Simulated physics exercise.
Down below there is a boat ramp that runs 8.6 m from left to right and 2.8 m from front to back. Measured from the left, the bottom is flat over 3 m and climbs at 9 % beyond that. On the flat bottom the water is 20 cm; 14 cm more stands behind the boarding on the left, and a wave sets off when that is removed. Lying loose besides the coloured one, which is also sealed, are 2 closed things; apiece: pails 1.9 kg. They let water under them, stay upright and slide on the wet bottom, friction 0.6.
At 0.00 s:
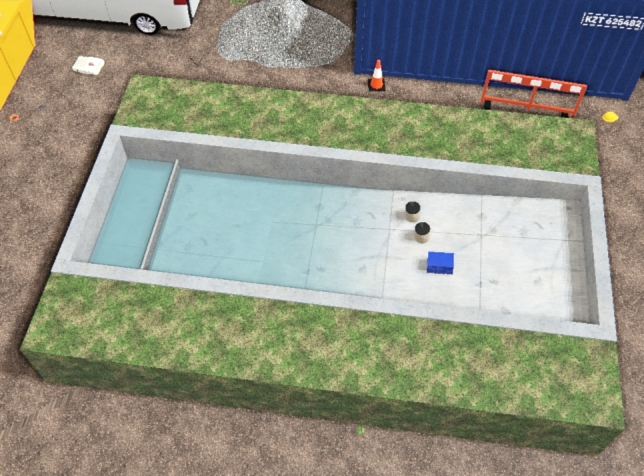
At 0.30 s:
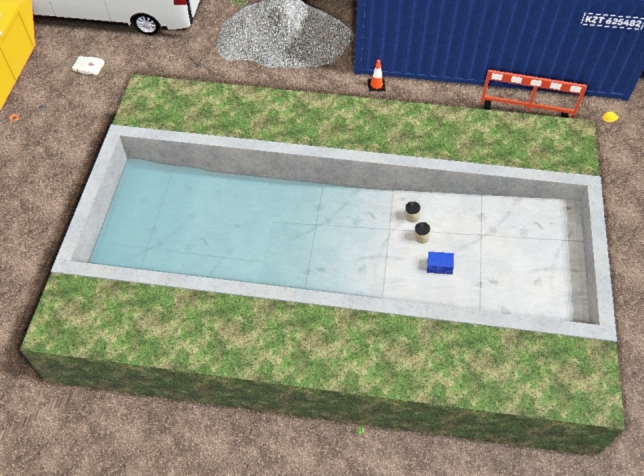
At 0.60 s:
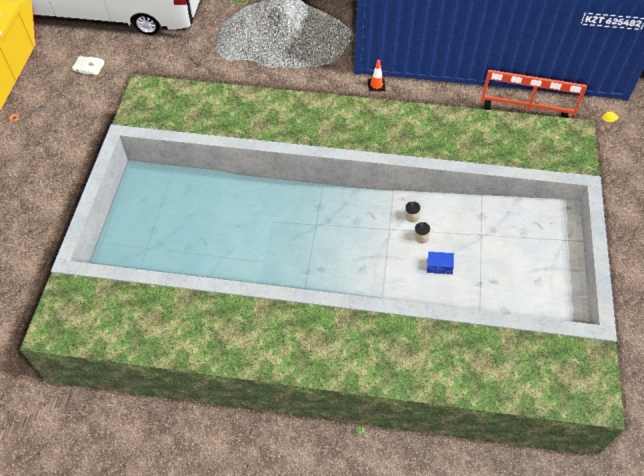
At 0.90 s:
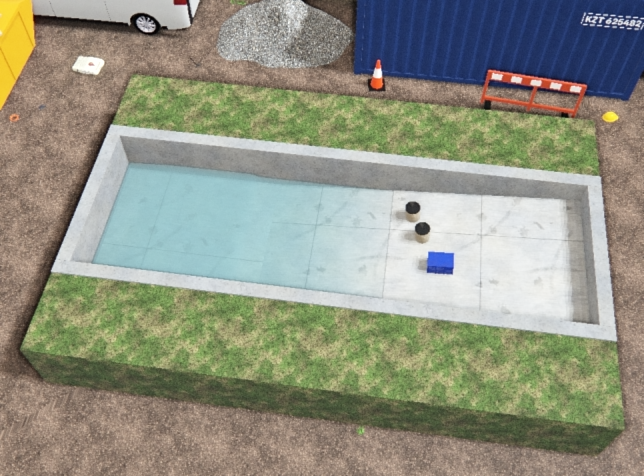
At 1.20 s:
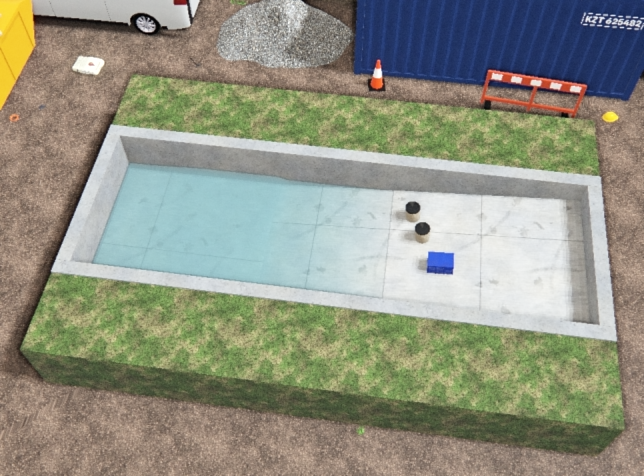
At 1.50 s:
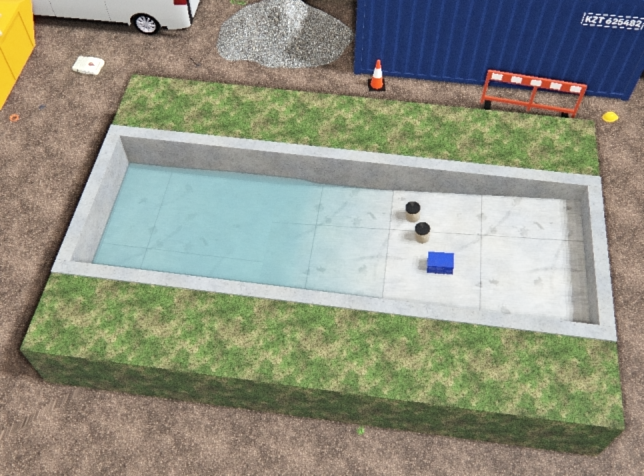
Blue crate and two dark-topped tubs sitting still on a pale ramp as a divider vanishes from shallow water at left.
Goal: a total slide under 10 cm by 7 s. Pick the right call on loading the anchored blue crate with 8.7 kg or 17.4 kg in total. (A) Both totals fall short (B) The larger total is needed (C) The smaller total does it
C, the smaller total does it.
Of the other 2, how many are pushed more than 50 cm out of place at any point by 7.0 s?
Total: 2.
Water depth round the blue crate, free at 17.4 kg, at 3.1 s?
About 0 cm.
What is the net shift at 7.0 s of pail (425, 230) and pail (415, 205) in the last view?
The first is 60 cm from its start, the second 30 cm.
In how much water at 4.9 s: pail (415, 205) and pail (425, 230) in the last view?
Depths: Near 3 cm, then near 2 cm.
After 2.1 s the blue crate would be 0 cm from its start with 8.7 kg and 0 cm from its start with 17.4 kg; 0 cm of water round it then.
After 3.1 s the blue crate would be 0 cm from its start with 8.7 kg and 0 cm from its start with 17.4 kg; 0 cm of water round it then.
After 4.9 s the blue crate would be 0 cm from its start with 8.7 kg and 0 cm from its start with 17.4 kg; 2 cm of water round it then.
After 7.0 s the blue crate would be 0 cm from its start with 8.7 kg and 0 cm from its start with 17.4 kg; 1 cm of water round it then.
